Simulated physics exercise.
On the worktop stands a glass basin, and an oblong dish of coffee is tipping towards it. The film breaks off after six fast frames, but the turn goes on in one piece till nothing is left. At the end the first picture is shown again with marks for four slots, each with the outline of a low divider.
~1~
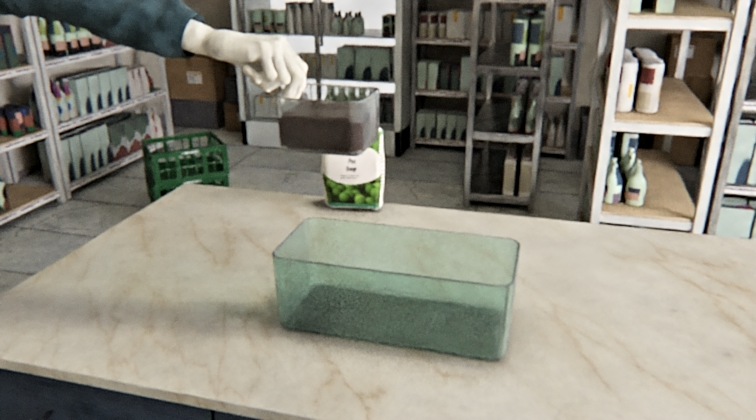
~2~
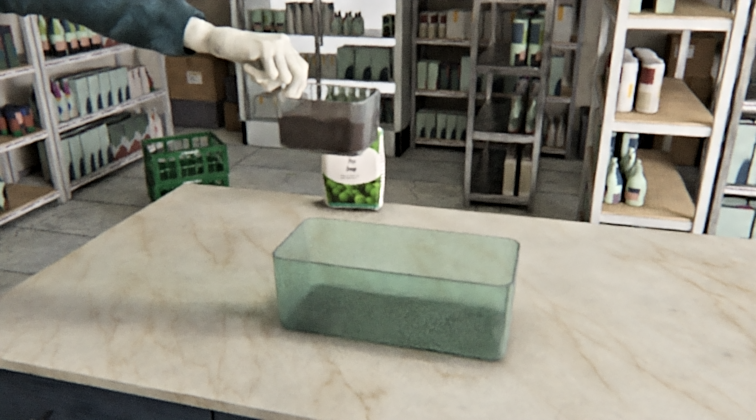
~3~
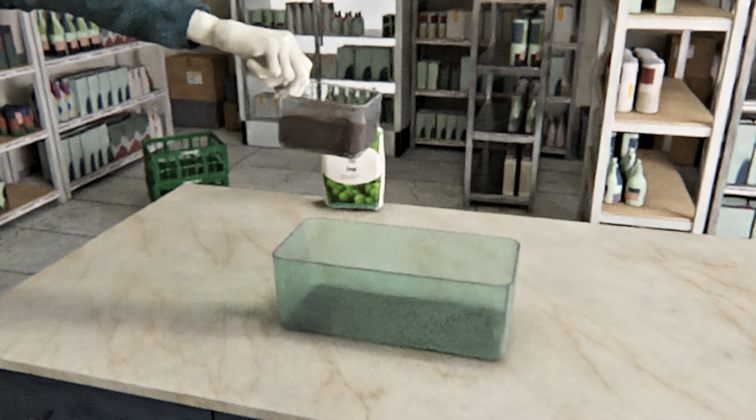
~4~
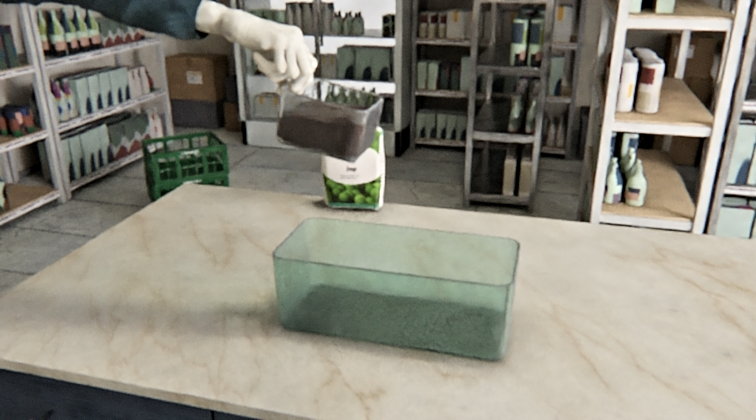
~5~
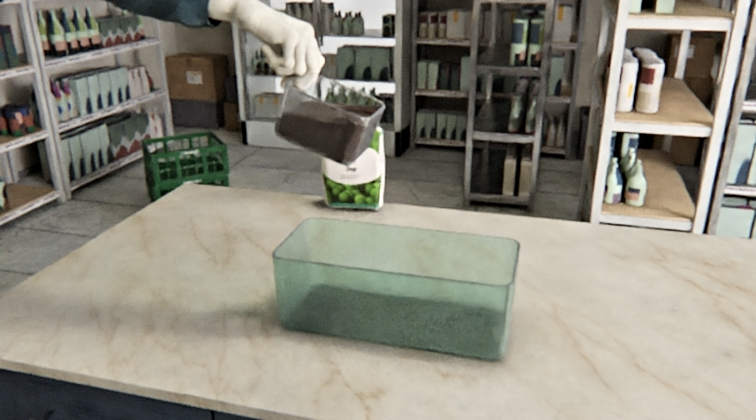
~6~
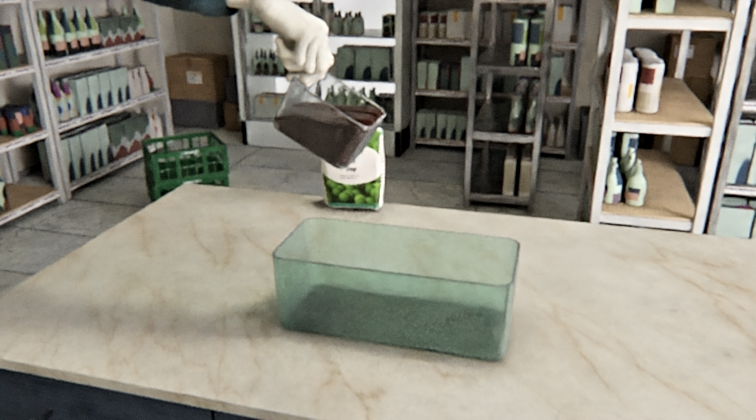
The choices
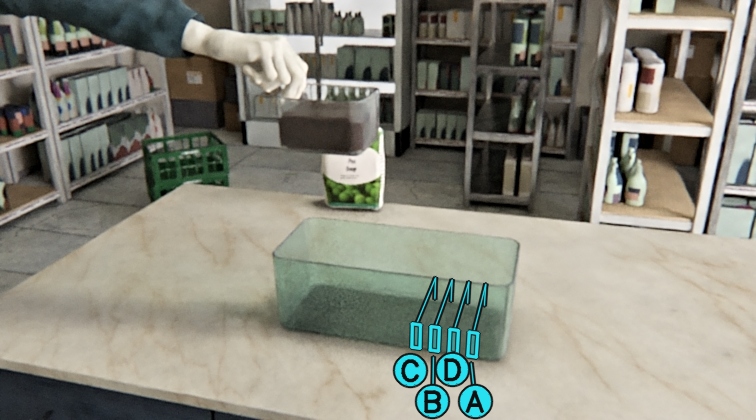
In a shop, a pale hand slowly tilting a clear oblong dish of dark coffee rightward above a worktop with a glass basin.
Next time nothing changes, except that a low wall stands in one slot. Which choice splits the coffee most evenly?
C works best here.
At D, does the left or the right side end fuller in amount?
The left one.
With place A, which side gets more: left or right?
The left side.
On the marked copy, A at (471, 363); B at (433, 357); C at (414, 354); D at (452, 360).
With A, about 91 % ends left of the wall and 7 % right of it.
With B, about 91 % ends left of the wall and 8 % right of it.
With C, about 50 % ends left of the wall and 49 % right of it.
With D, about 90 % ends left of the wall and 8 % right of it.
